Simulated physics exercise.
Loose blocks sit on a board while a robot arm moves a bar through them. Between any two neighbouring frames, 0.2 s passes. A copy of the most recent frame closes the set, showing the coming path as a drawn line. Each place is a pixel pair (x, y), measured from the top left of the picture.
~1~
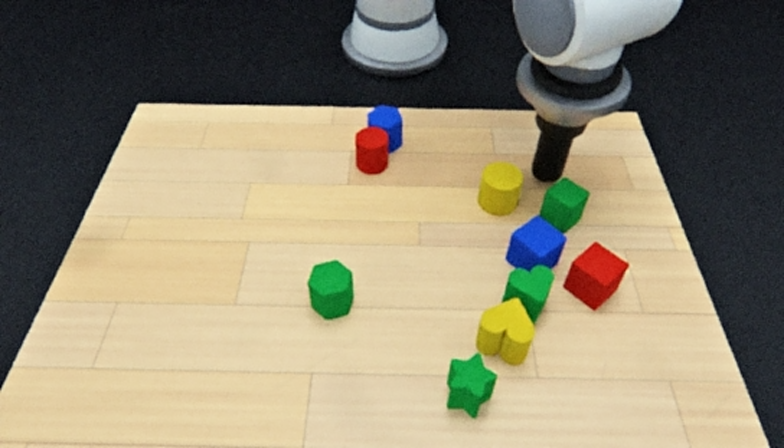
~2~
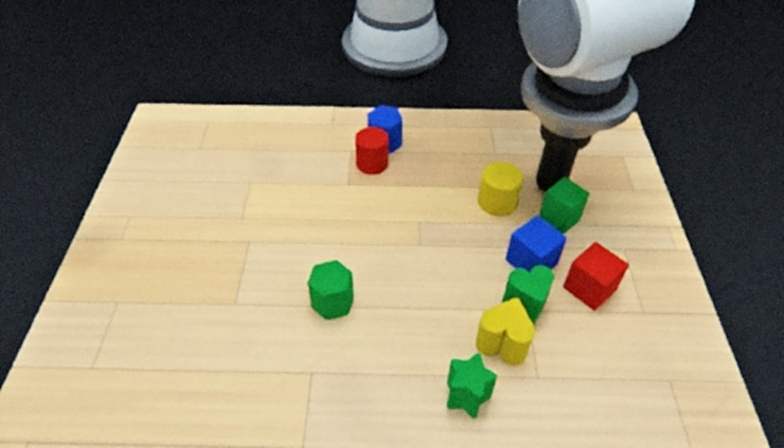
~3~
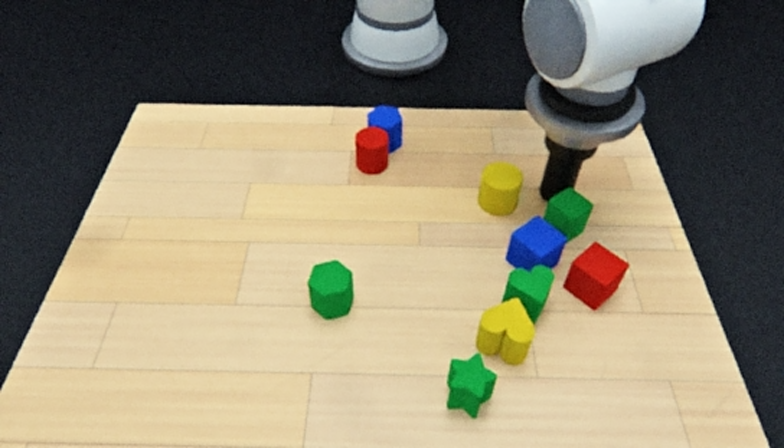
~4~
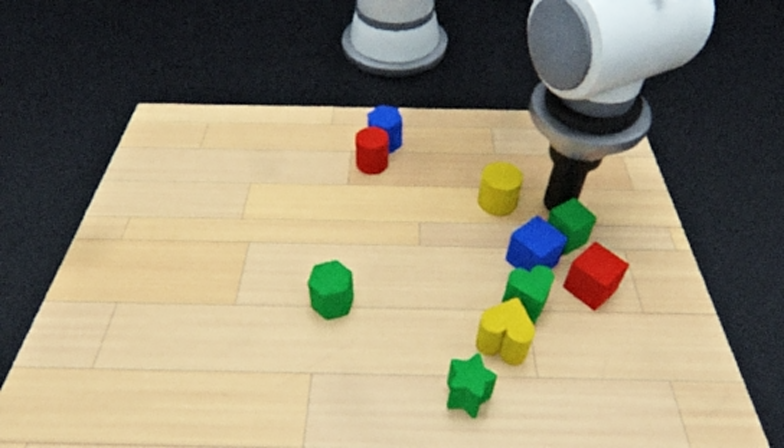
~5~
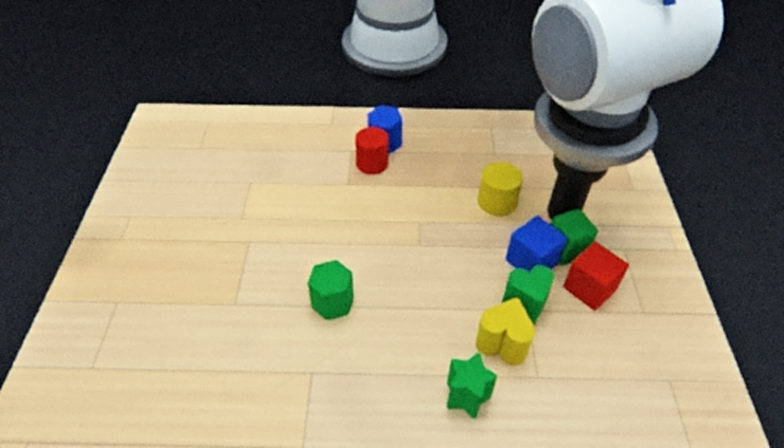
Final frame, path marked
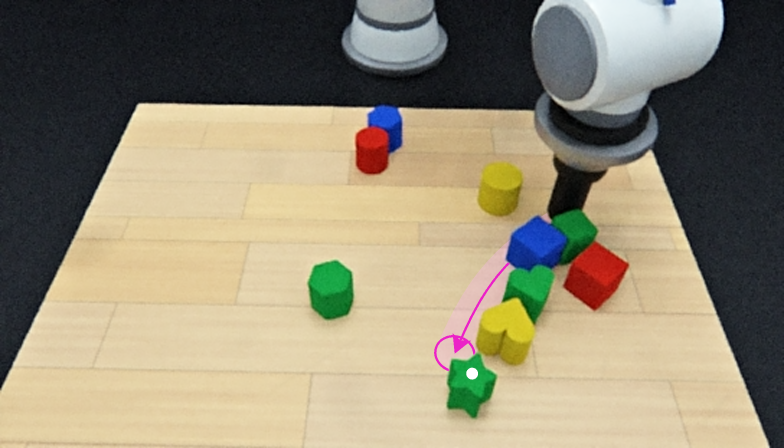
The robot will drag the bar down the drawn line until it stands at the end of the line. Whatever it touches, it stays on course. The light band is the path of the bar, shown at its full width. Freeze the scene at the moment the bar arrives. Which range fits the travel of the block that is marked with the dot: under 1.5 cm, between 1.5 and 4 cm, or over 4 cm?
It's set to move under 1.5 cm.
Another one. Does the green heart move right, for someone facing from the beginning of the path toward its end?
My answer is no.
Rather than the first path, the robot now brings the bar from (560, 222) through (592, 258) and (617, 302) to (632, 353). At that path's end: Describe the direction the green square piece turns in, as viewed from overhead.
It twists with the clock when seen from above.
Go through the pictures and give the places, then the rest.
Tip of the bar at (546, 173), middles of tops, green star block at (472, 374), yellow heart at (509, 320), green heart at (533, 280), blue square piece at (540, 235), green square piece at (568, 192), in the first picture.
Bar at (551, 184), nothing pushed, in the second picture.
Bar at (555, 194), green square piece at (572, 202), in the third picture.
Bar at (559, 205), green square piece at (574, 213), in the fourth picture.
Bar at (563, 215), green star block at (472, 374), yellow heart at (509, 320), green heart at (533, 280), blue square piece at (540, 235), green square piece at (576, 223), in the fifth picture.
The line goes from (560, 222) over (499, 274) to (455, 353); the dot is on the green star block.
The first path, step by step. One third of the way, bar at (519, 248); green heart at (537, 292), turned 15° clockwise; blue square piece at (531, 259), turned 50° anticlockwise; green square piece at (578, 230), turned 15° anticlockwise.
Two thirds of the way, bar at (484, 290); yellow heart at (505, 337), turned 25° clockwise; green heart at (557, 317), turned 40° anticlockwise; blue square piece at (521, 296), turned 100° anticlockwise; green square piece at (578, 230), turned 15° anticlockwise.
At the end, bar at (456, 347); green star block unmoved; yellow heart at (506, 345); green heart at (560, 318), turned 45° anticlockwise; blue square piece at (521, 299), turned 110° anticlockwise; green square piece at (578, 230), turned 15° anticlockwise.
